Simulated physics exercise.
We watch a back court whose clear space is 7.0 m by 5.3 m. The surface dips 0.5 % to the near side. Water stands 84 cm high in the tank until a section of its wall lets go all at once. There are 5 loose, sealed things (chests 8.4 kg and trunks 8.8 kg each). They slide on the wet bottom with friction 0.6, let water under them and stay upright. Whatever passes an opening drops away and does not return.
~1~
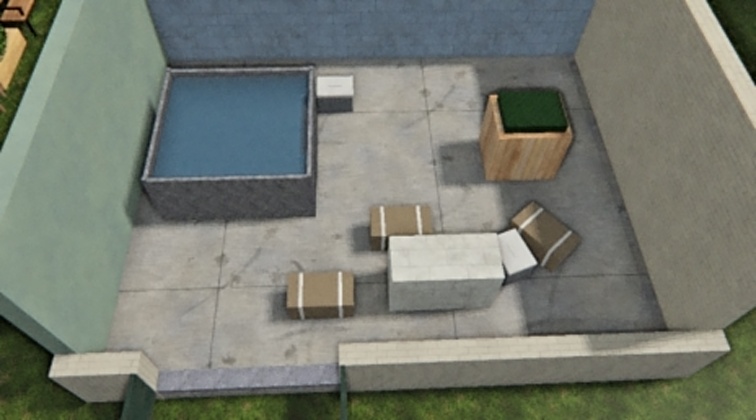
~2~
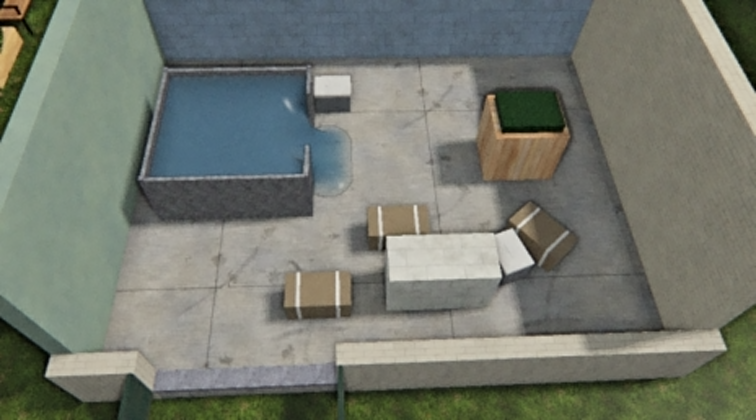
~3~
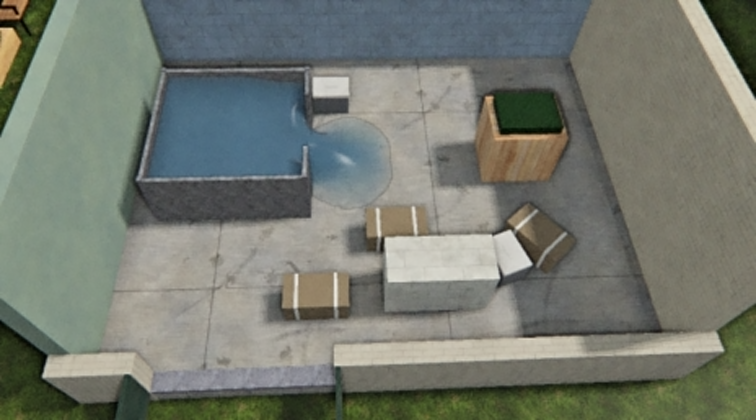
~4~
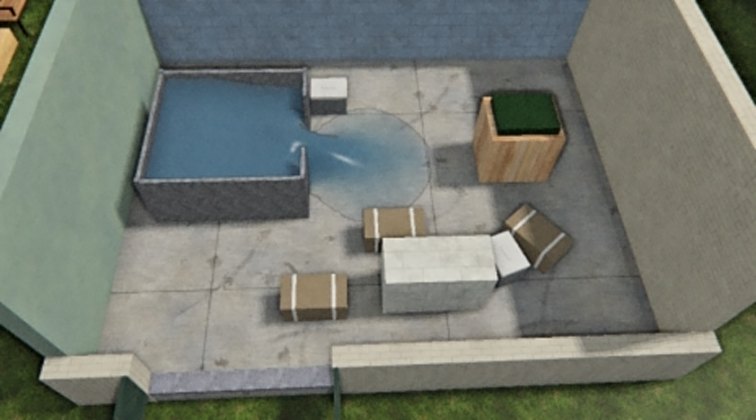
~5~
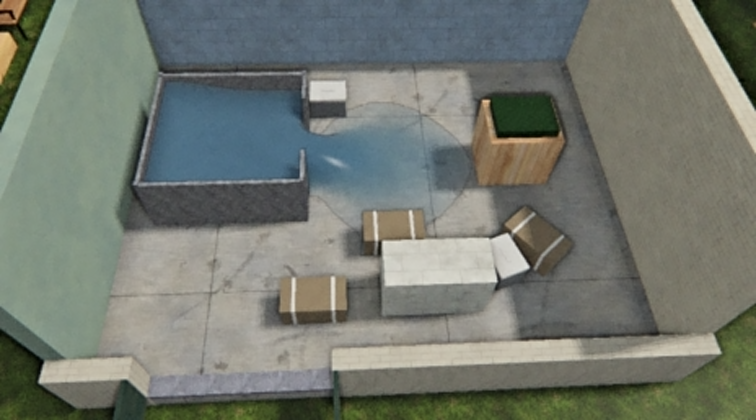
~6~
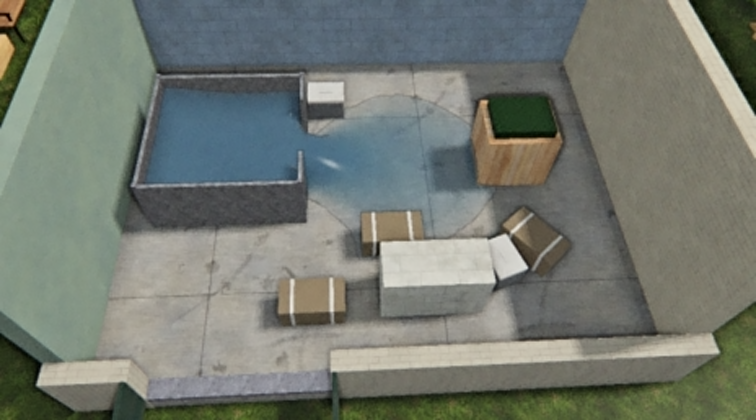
At first, a raised stone pool brims with water beside a paved walled court holding strapped brown boxes, white blocks and a wooden planter. Then water pours through a gap in its right side and spreads across the paving towards the planter, while the pool level lowers and the boxes stay still.
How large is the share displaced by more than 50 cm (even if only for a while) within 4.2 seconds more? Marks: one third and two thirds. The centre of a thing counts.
Share: From one to two thirds.
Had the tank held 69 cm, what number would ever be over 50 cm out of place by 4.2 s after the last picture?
Then 2.
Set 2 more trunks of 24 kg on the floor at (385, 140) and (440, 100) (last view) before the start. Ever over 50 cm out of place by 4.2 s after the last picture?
In turn: Over, past it.
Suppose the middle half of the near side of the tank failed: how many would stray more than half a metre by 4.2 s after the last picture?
In that case 1 of them.
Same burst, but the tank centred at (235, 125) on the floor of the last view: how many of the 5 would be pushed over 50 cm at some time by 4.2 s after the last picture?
In that case 3 of them.
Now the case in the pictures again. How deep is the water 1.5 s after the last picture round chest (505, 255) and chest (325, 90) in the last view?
Roughly 2 and 1 cm.
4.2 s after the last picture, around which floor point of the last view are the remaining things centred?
Around (421, 254).
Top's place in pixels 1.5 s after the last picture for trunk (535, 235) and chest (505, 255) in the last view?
Near (655, 307) and (533, 312).
Then, 0.4 s after the last picture 0 of 5 are over 50 cm from their spots; 0 afloat.
Then, 1.5 s after the last picture 2 of 5 are over 50 cm from their spots; 1 afloat.
Then, 2.8 s after the last picture 2 of 5 are over 50 cm from their spots; 2 afloat.
Then, 4.2 s after the last picture 2 of 5 are over 50 cm from their spots, and 2 have been at some point; 2 afloat.
